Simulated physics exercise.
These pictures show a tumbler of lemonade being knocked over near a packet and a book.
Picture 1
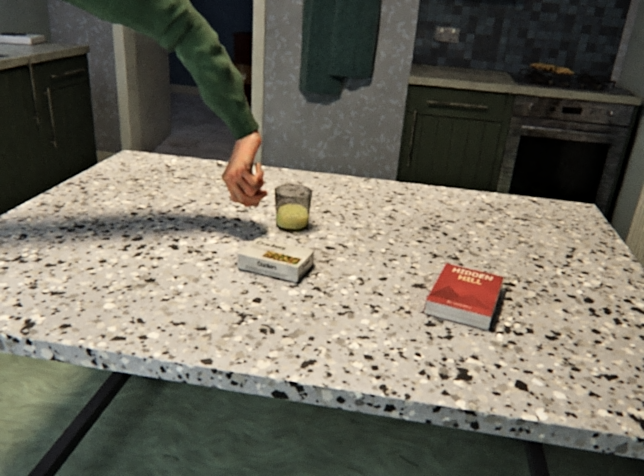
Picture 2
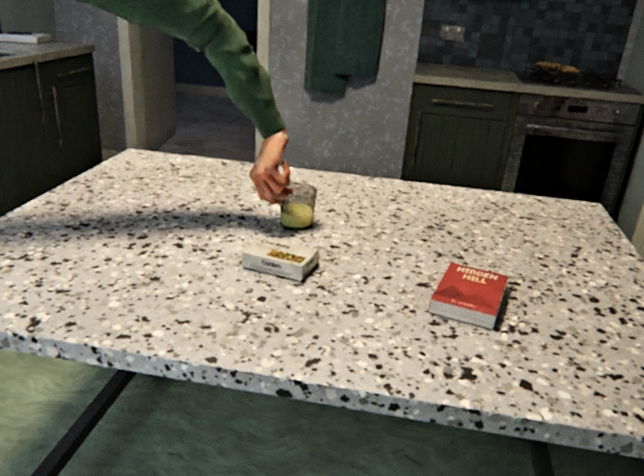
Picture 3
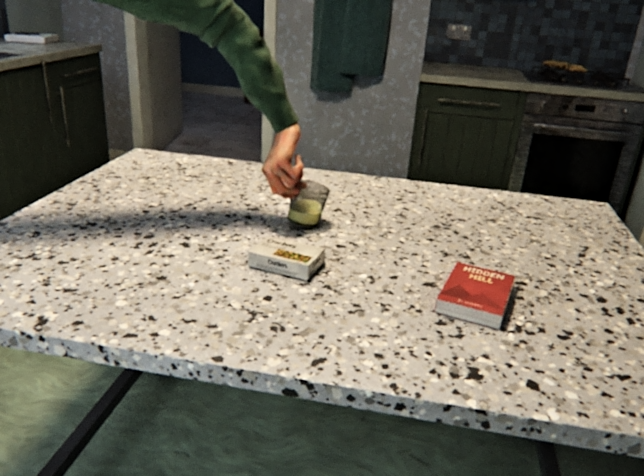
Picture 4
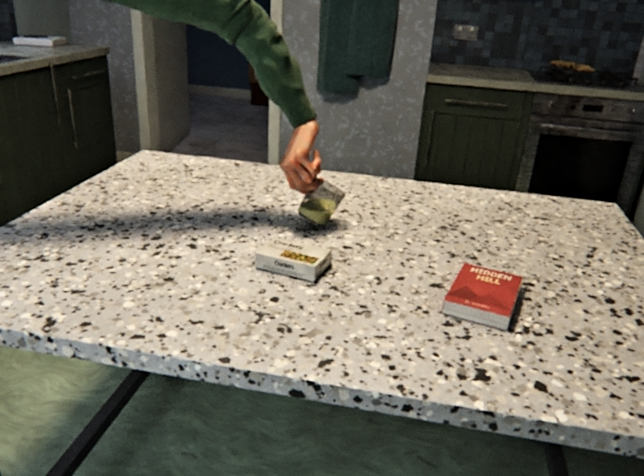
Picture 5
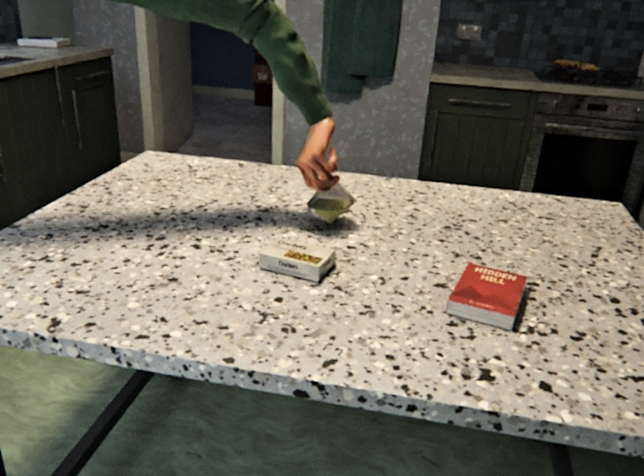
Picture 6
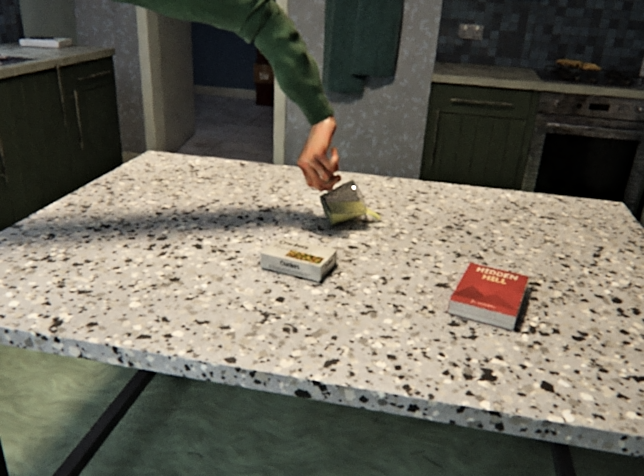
On a speckled kitchen counter, a hand in a green sleeve reached for a glass of yellowish drink and pushed it rightward, tilting it further and further over behind a small packet and a red book.
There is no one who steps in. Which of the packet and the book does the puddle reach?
Packet comes out dry, book comes out dry.
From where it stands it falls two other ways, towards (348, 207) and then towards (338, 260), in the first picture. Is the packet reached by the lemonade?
Well, the first time it is left alone, while the second time it gets caught.
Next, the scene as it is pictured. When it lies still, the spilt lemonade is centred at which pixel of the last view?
(456, 217).
Soon after, the puddle covers about as much as a plate; the packet is dry; the book is dry.
Later, the puddle covers about as much as a tray; the packet is dry; the book is dry.
In the end, the puddle covers about as much as a tray; the packet is dry; the book is dry.
